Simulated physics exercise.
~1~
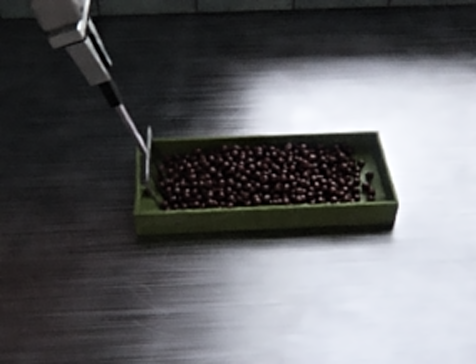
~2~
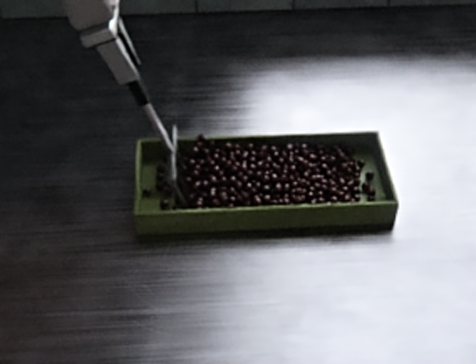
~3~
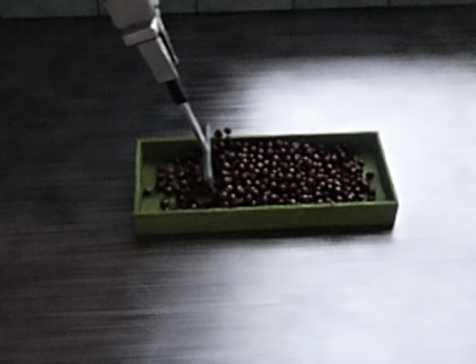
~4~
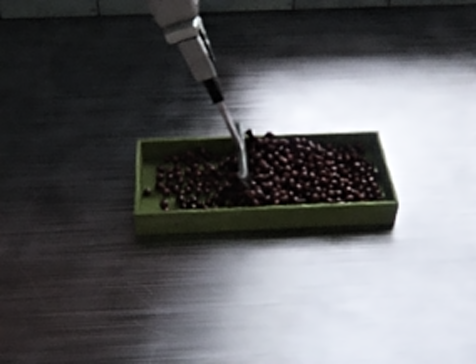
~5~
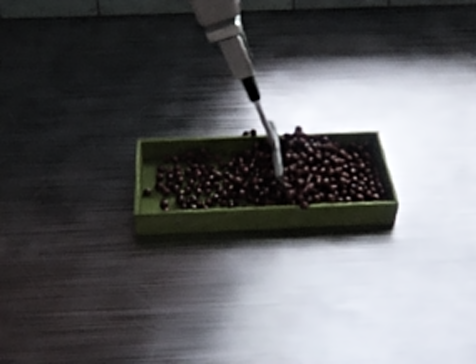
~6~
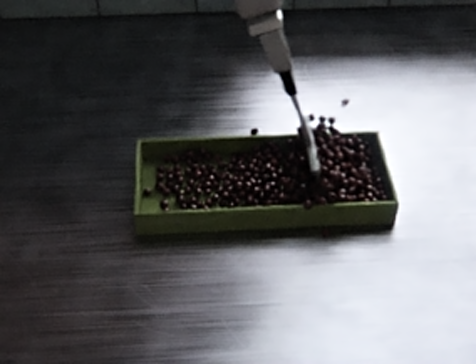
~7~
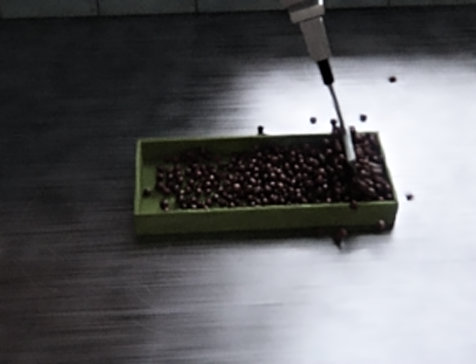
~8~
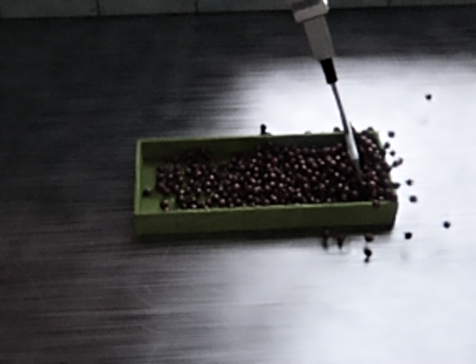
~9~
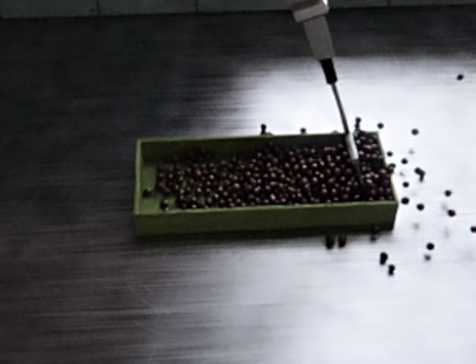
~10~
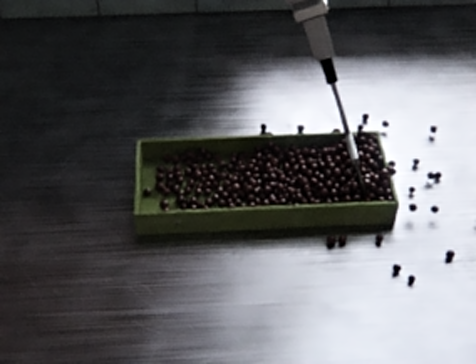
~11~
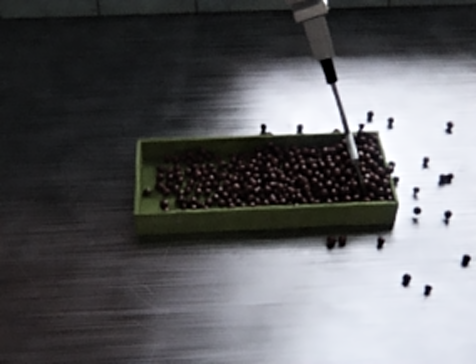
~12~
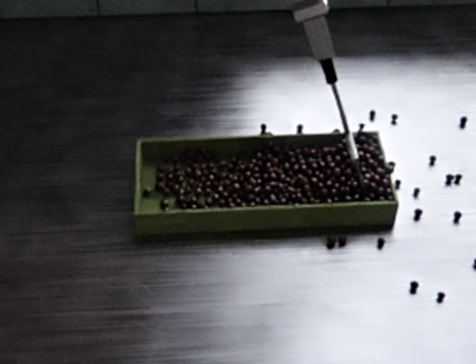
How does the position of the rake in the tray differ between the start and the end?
At the start the rake is at the left end of the tray, and at the end it is near the right end.
